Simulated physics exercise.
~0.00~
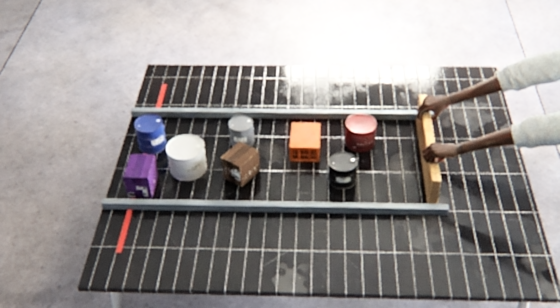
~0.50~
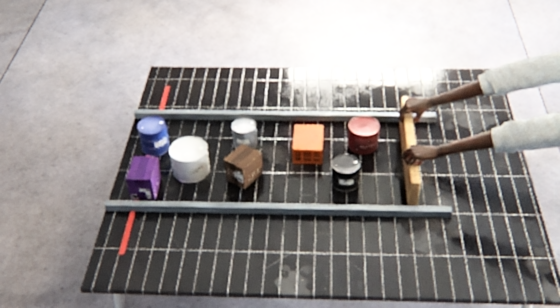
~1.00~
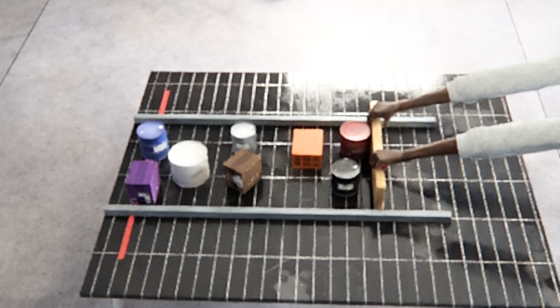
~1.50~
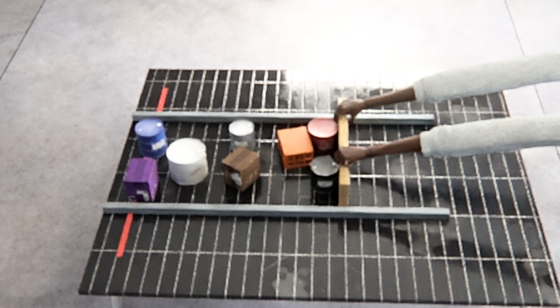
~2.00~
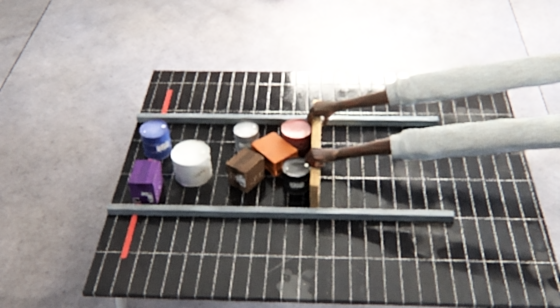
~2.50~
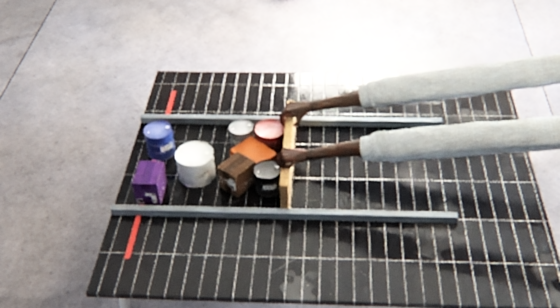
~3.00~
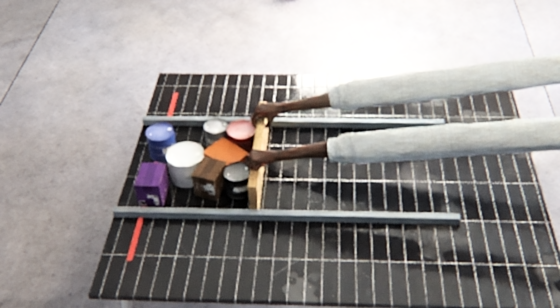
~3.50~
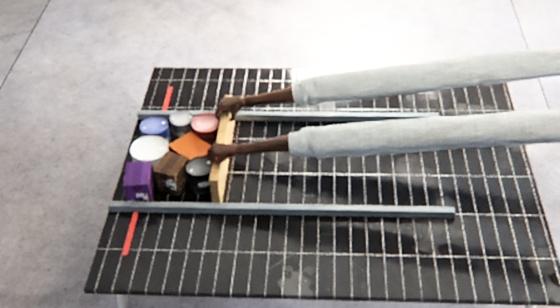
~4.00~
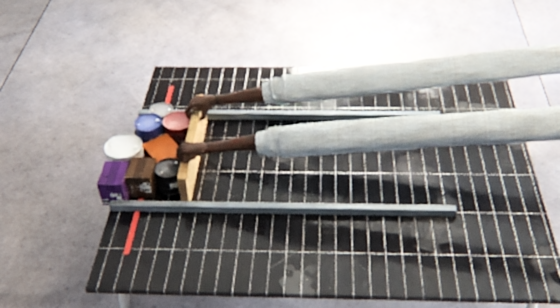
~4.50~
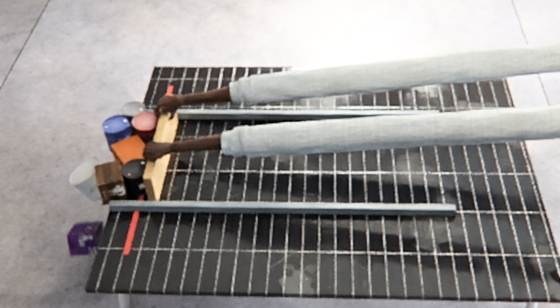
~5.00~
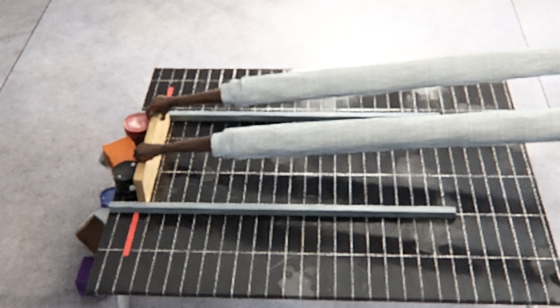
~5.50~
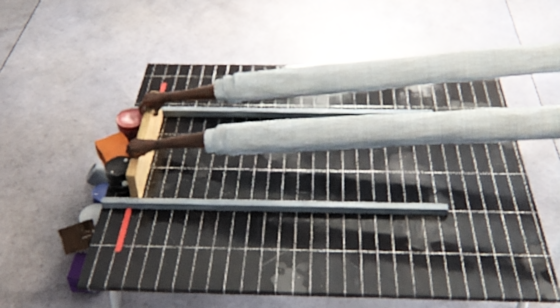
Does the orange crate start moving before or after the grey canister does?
The orange crate starts moving before the grey canister. The crate is already being pushed left while the grey canister is still standing in its place.
